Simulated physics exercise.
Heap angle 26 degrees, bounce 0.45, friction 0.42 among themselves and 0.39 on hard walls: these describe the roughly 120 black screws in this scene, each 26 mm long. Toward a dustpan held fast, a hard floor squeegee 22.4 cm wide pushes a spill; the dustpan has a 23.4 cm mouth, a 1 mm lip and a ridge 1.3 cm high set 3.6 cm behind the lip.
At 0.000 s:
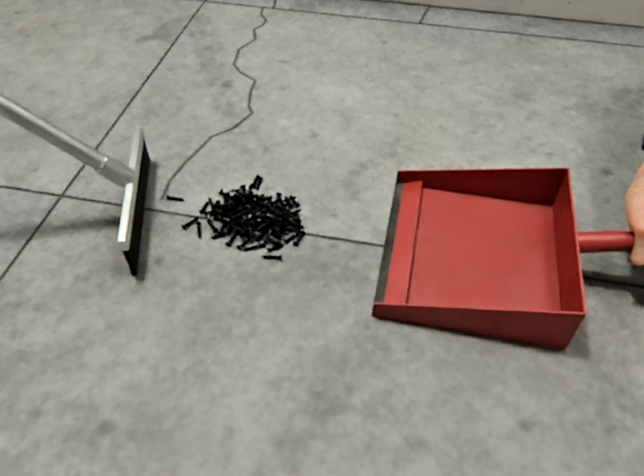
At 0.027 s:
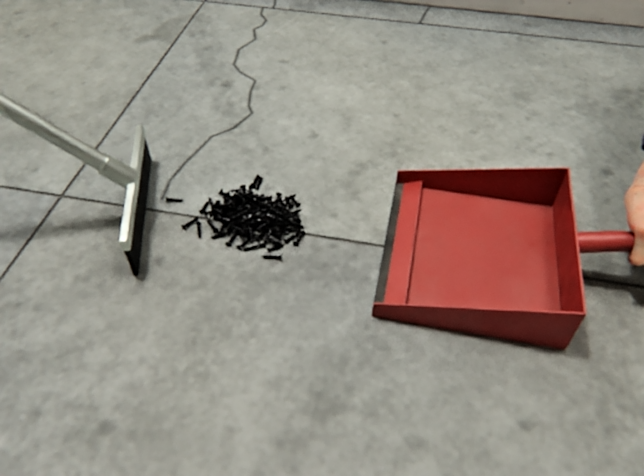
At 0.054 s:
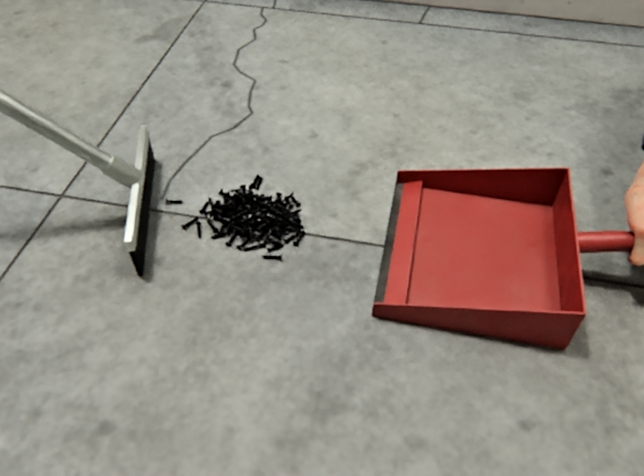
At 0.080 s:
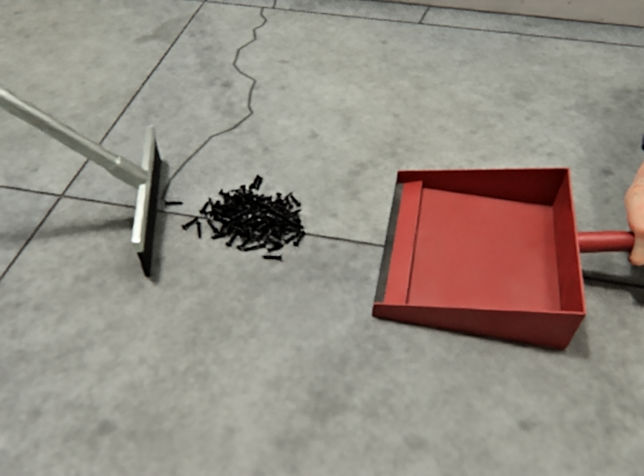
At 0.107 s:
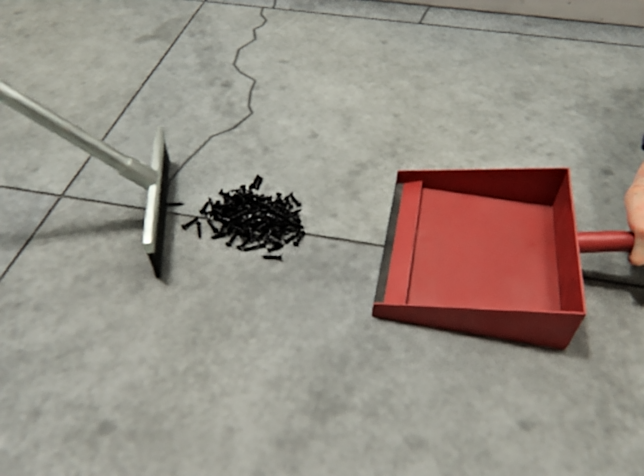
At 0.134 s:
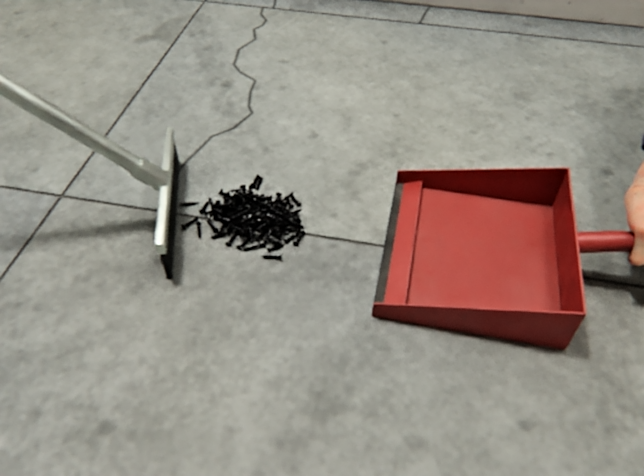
A grey-handled squeegee with a black blade slides a short way rightward across the floor at the left, closing on a small heap of black screws and reaching the stray ones at its edge. The view looks down from above onto grey tiles with dark joints and a thin wavy line running up behind the heap. At the right, a hand holds a red dustpan still, its open side facing the screws, and the camera stays fixed.
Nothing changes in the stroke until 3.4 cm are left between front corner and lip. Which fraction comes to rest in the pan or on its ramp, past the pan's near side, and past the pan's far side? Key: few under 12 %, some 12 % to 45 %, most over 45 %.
In the pan or on its ramp = few, past the pan's near side = few, past the pan's far side = few.
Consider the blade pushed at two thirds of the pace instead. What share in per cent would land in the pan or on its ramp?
Some 0 %.
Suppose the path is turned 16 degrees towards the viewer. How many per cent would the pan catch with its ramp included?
Roughly 0 percent.
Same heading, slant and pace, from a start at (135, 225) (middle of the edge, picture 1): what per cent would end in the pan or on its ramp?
Estimate: ~ 5 %.
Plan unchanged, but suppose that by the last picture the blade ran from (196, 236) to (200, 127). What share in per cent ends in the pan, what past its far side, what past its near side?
Pan 40, far 25, near 0.
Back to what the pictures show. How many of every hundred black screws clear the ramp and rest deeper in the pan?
About 0 %.
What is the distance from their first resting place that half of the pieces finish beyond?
It comes to some 16 cm.
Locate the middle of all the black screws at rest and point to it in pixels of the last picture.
Est. centre at rest: (365, 216) px.
After 0.34 s, middle of the blade 18 cm from the lip; 0 % over the lip, far side 0 %, near side 0 %.
Then, at 0.48 s, middle of the blade 10 cm from the lip; 0 % over the lip, far side 0 %, near side 0 %.
Then, at 0.74 s, middle of the blade 7 cm from the lip; 5 % over the lip, far side 5 %, near side 0 %.
By 1.2 s all is still; pan 5 %, near side 0 %, far side 5 %, in front of the lip or behind the blade 90 %.
